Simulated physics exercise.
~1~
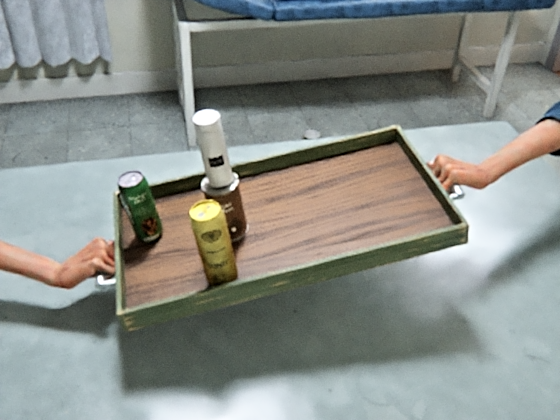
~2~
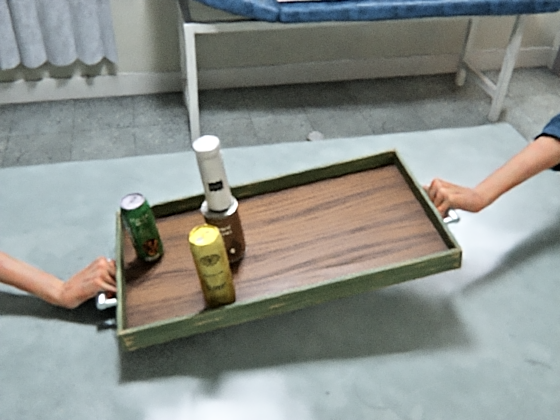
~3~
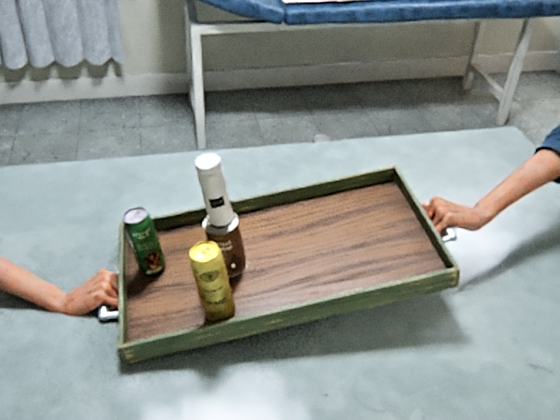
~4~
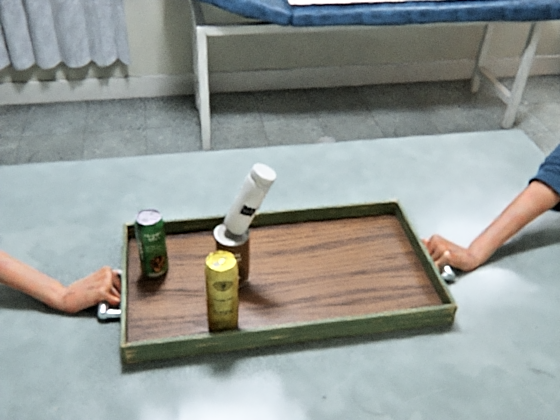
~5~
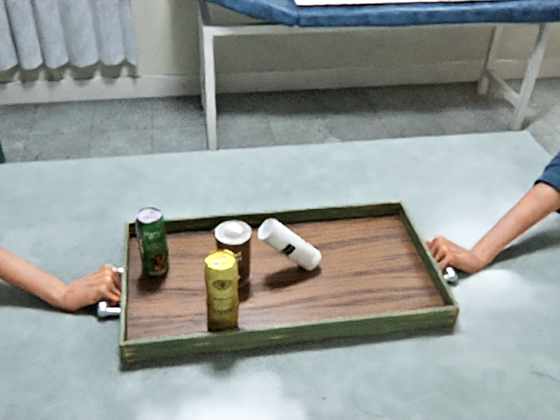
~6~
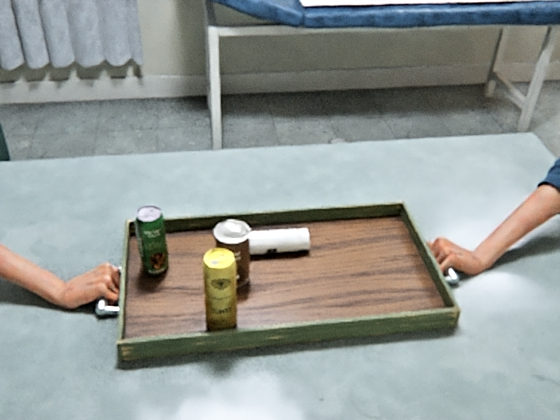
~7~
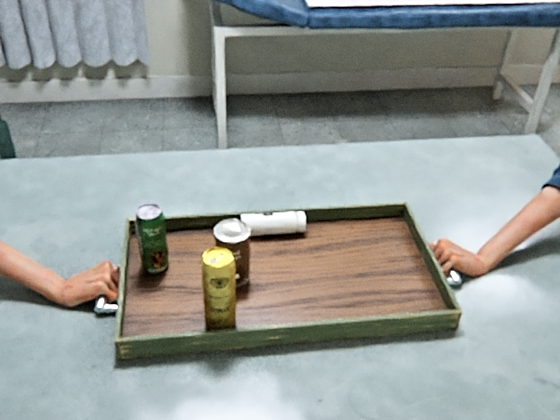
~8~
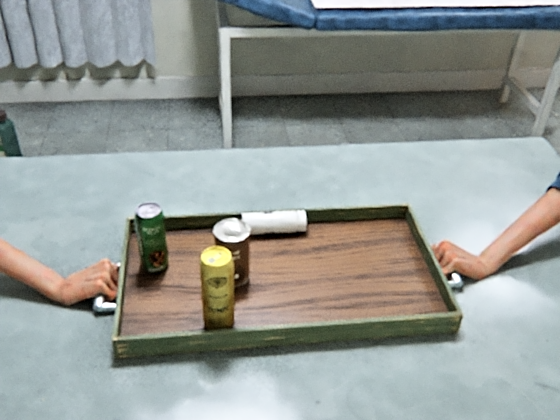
We see two hands holding a wooden tray tilted down to the left, carrying a green can, a yellow can and a white shaker stacked on a brown tin. The tray drops flat onto the table, and the shaker topples right and ends on its side, the others upright.
